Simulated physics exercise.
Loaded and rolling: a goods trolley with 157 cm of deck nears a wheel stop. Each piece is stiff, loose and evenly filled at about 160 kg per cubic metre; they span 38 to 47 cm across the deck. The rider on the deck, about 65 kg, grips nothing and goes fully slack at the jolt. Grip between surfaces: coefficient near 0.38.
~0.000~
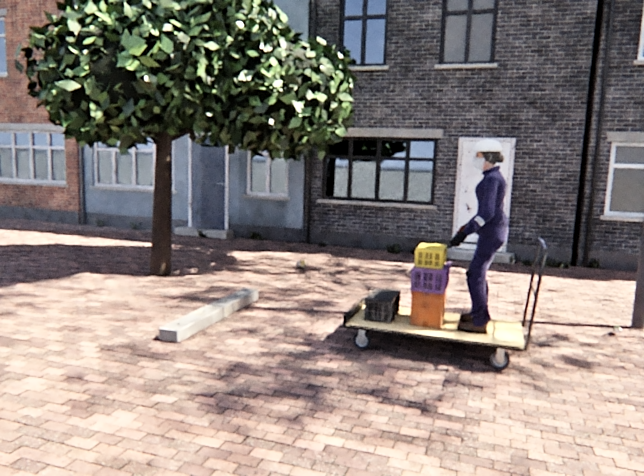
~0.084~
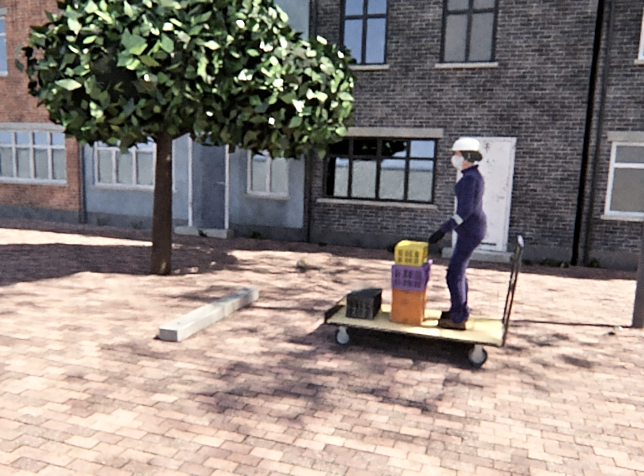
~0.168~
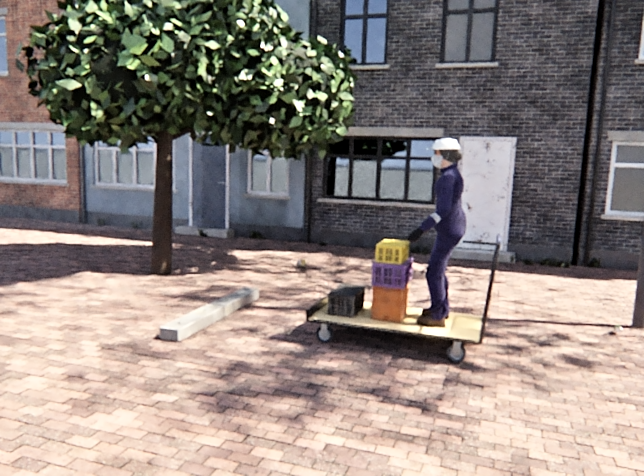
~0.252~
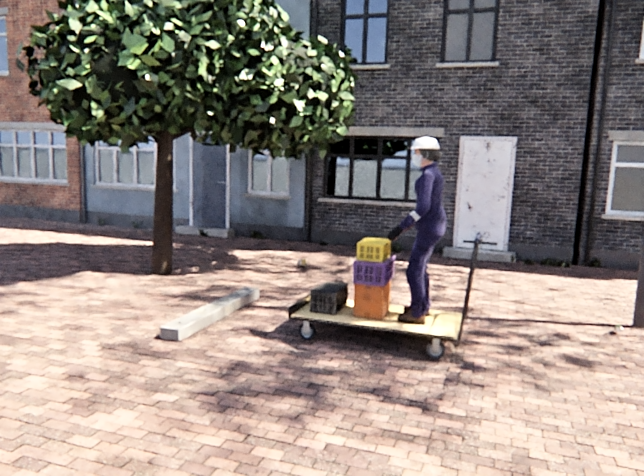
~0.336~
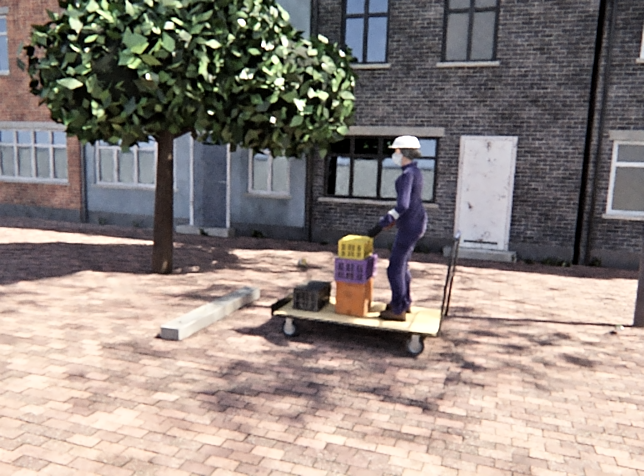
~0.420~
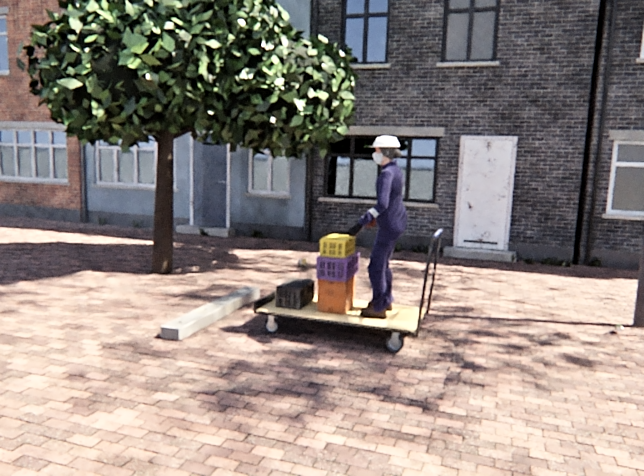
A flat trolley carrying a worker in a white helmet and dark blue overalls rolls steadily left across sunlit brick paving. The worker stands behind stacked yellow, purple and orange crates, an arm reaching toward the top one, as the trolley moves closer to a pale beam near the tree.
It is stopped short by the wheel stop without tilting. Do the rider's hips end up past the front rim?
No, my bet is it does not get over the edge.
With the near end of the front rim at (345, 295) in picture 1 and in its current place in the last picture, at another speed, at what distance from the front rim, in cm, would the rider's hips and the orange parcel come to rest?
Hips 60 behind, orange 40 behind.
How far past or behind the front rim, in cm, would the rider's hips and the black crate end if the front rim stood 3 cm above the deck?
The hips would end 60 cm behind the front rim, and the black one 20 cm behind it.
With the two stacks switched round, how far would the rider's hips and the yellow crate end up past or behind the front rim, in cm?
Hips 30 behind, yellow 150 past.
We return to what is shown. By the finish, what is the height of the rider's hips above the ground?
Around 65 centimetres up.
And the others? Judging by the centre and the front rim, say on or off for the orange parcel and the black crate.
End result - orange: Stays; black: Stays.
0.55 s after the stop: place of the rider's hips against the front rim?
Roughly 65 cm short of the front rim.
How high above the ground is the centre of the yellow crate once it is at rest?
Close to 10 cm above the ground.
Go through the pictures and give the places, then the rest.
In the first picture, hips (491, 236), purple crate (431, 276), rim corner (344, 324); 155 cm still to roll.
In the second picture, hips (470, 233), purple crate (412, 273), rim corner (325, 320); 137 cm still to roll.
In the third picture, hips (449, 232), purple crate (393, 271), rim corner (307, 318); 118 cm still to roll.
In the fourth picture, hips (429, 230), purple crate (374, 269), rim corner (289, 315); 99 cm still to roll.
In the fifth picture, hips (410, 228), purple crate (356, 267), rim corner (272, 312); 80 cm still to roll.
In the sixth picture, hips (391, 226), purple crate (338, 265), rim corner (255, 310); 61 cm still to roll. Speed about 2.2 m/s.
Impact comes at 0.69 s.
After 0.94 s the rider's hips are 71 cm behind the rim, near (280, 242) in the last picture's view.
After 1.24 s the rider's hips are 63 cm behind the rim, near (273, 261) in the last picture's view.
After 1.69 s the rider's hips are 64 cm behind the rim, near (273, 261) in the last picture's view.
When all is still (2.5 s), past the rim, yellow crate and purple crate; behind it, black crate, orange parcel and the rider's hips.
